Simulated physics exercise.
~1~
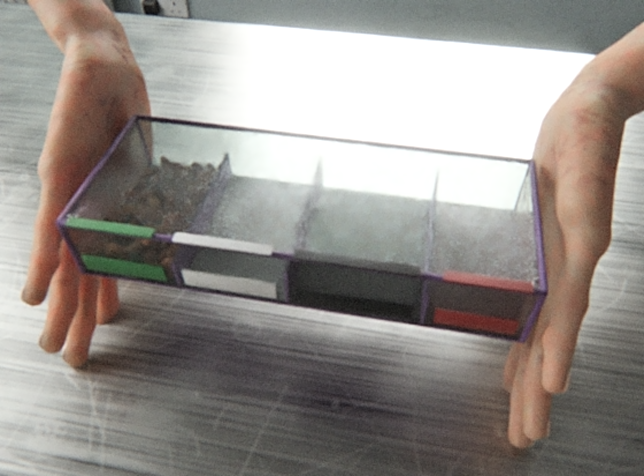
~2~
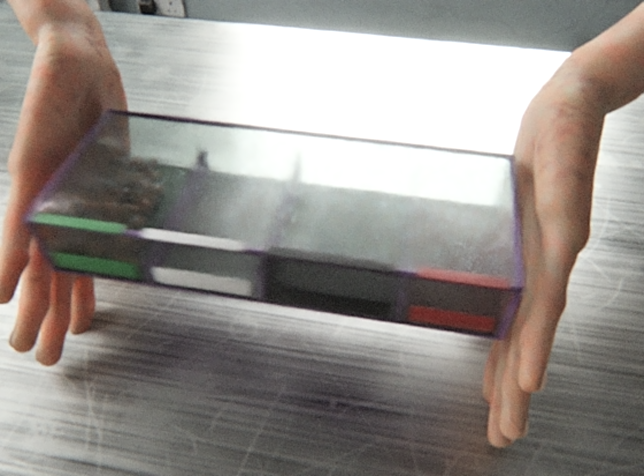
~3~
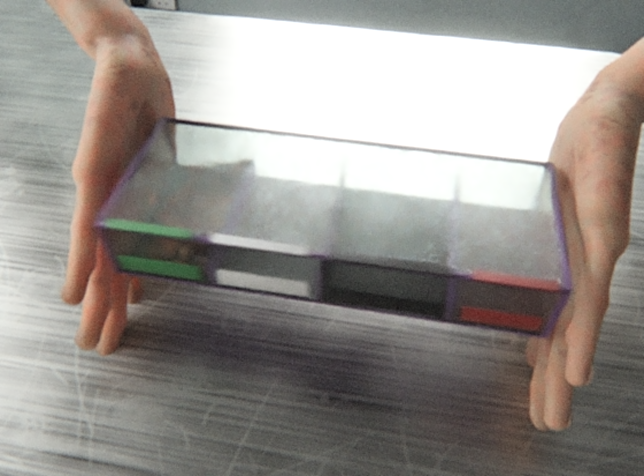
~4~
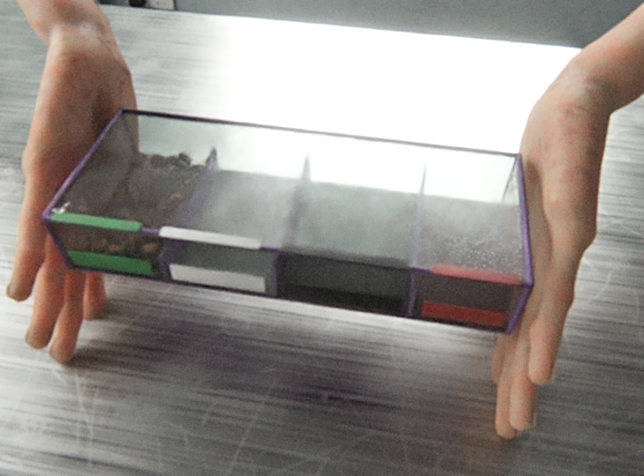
The clip opens on two hands holding a shallow, clear-lidded box between their palms above a streaked grey tabletop. Its four compartments are marked green, white, black and red from left to right, and small brown bits lie in the green one at the far left. The hands shift the box a little to the left, and it blurs as it moves. They then swing it back to the right, blurring the contents again, before bringing it left once more. At the end the box is still held between the hands, with the brown bits all in the green compartment and the other three empty of them.
